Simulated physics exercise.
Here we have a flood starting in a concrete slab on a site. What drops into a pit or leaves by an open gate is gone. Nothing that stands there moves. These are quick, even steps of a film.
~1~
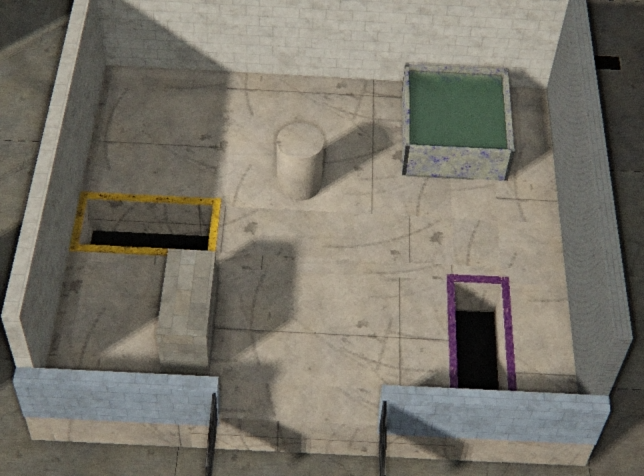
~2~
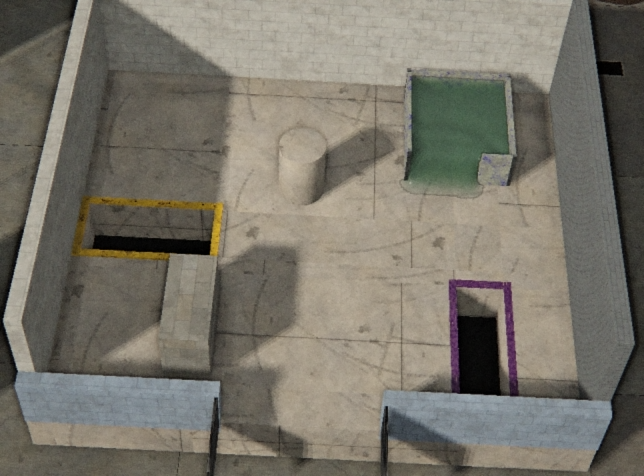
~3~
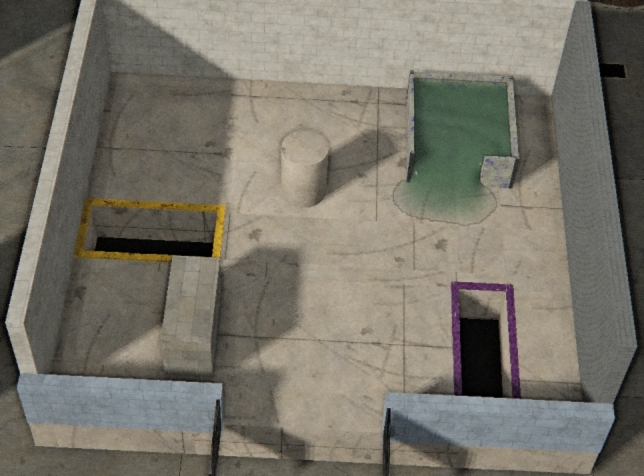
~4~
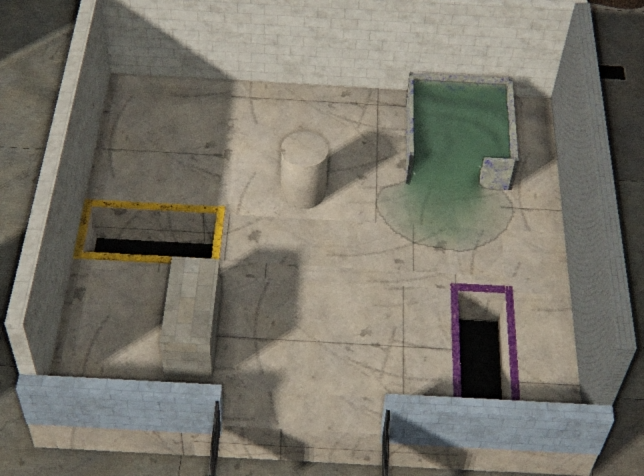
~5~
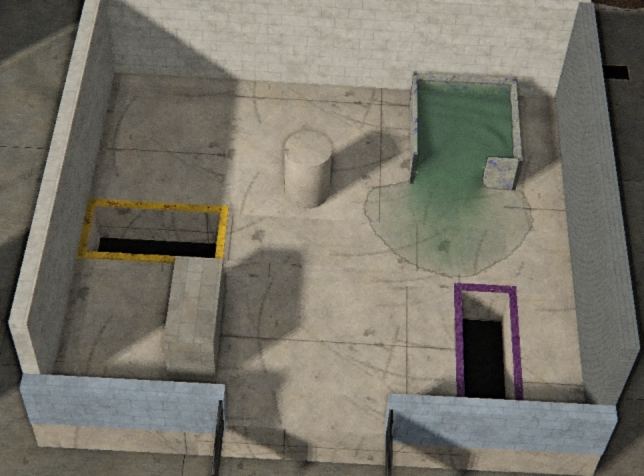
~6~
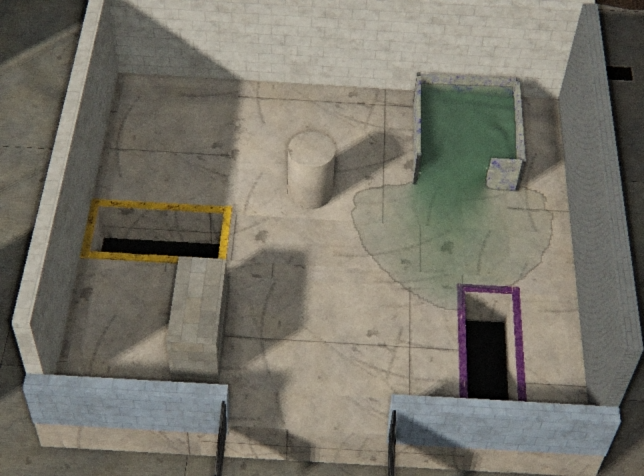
At first, an open tank of green water sits whole and still in the back right of a walled concrete yard. Then its front opens and water pours out through the gap, fanning across the slab in a widening, thinning sheet until its edge reaches the purple-rimmed pit.
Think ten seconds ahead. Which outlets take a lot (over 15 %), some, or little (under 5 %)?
One by one: The gate takes above 15 %; the purple pit takes above 15 %; the yellow pit takes not even 5 %.
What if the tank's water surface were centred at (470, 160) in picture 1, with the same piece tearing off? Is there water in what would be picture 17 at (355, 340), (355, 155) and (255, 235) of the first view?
As listed: Under water, not flooded, clear.
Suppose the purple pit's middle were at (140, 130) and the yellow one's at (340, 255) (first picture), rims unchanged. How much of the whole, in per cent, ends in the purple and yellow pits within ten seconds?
Parts in a hundred: Purple 2, yellow 20.
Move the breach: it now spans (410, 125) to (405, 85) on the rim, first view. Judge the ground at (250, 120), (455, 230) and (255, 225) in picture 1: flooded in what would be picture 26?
In that order: Flooded, free of water, clear.
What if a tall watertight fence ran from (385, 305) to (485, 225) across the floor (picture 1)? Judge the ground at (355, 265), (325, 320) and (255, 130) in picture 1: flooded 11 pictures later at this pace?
One after the other: Wet, covered, not flooded.
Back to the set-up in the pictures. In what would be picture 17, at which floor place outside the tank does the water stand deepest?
Near (444, 188).
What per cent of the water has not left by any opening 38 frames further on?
Close to 52 %.
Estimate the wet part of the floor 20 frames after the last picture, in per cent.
About 45 per cent.
A moment on, water covers 25 % of the floor; the gate 0 %, the purple pit 4 %, the yellow pit 0 %.
Next, water covers 40 % of the floor; the gate 1 %, the purple pit 10 %, the yellow pit 0 %.
Then, water covers 45 % of the floor; the gate 9 %, the purple pit 17 %, the yellow pit 0 %.
Later, water covers 45 % of the floor; the gate 18 %, the purple pit 30 %, the yellow pit 0 %.
In the end, water covers 45 % of the floor; the gate 24 %, the purple pit 40 %, the yellow pit 0 %.
